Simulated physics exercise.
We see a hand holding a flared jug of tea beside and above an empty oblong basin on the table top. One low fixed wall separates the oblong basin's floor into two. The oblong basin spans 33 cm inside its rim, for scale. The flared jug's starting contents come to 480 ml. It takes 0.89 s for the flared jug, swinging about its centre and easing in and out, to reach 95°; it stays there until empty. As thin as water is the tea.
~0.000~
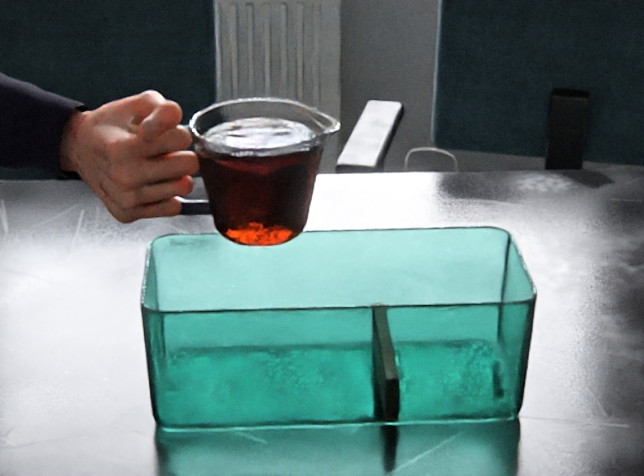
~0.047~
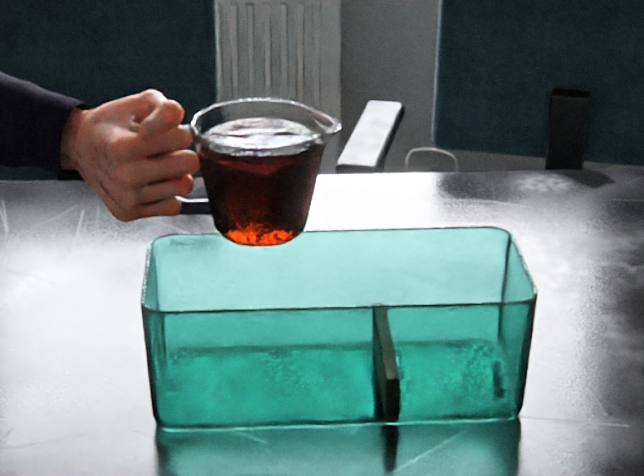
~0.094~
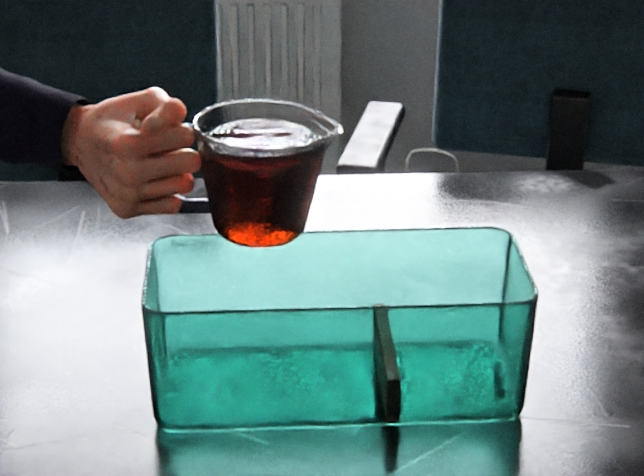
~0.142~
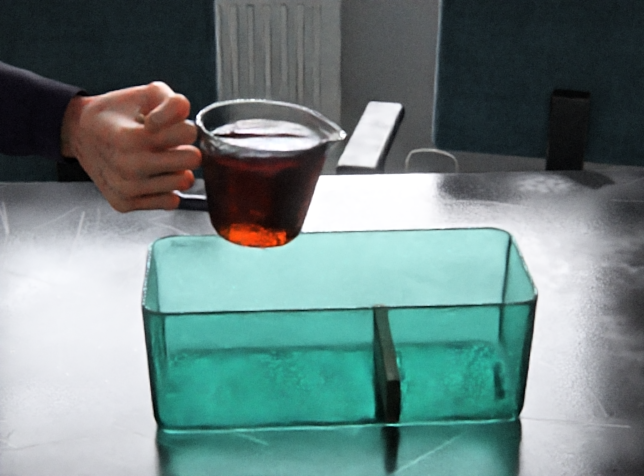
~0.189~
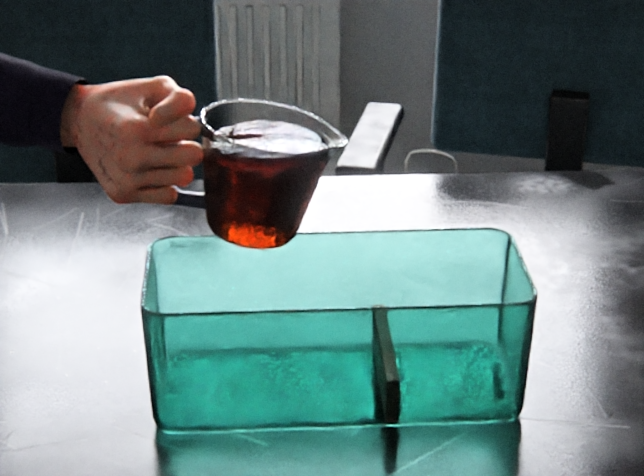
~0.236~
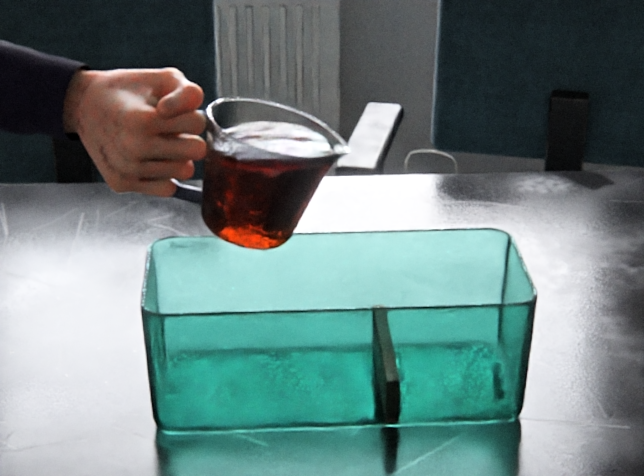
Hand holding a glass jug of dark tea above a divided green basin, slowly tilting the jug to the right.
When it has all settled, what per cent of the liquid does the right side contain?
The right side contains about 68 per cent.
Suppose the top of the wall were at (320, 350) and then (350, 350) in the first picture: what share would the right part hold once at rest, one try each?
Roughly 95 per cent, then 95 per cent.
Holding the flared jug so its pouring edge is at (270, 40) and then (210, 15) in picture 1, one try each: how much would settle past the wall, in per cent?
I'd say 5 percent on the first go, 5 percent on the next.
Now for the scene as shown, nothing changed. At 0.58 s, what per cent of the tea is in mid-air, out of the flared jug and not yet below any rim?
Close to 20 in a hundred.
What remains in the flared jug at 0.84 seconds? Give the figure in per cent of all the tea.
About 14 per cent.
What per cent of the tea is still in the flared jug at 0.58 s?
Fraction remaining: Approx. 64 per cent.
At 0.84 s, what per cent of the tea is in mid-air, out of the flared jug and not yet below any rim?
It comes to some 8 percent of the total.
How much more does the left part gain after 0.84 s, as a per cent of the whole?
14 %.
After 0.58 s the tilt is 70° and 65 per cent is still to pour, 1 is left of the wall and 15 right of it.
After 0.84 s the tilt is 94° and 15 per cent is still to pour, 18 is left of the wall and 59 right of it.
After 1.10 s the tilt is 95° and 1 per cent is still to pour, 31 is left of the wall and 68 right of it.
After 1.39 s the tilt is 95° and 0 per cent is still to pour, 32 is left of the wall and 68 right of it.
In the end 32 per cent lies left of the wall, 68 right of it and 0 outside.
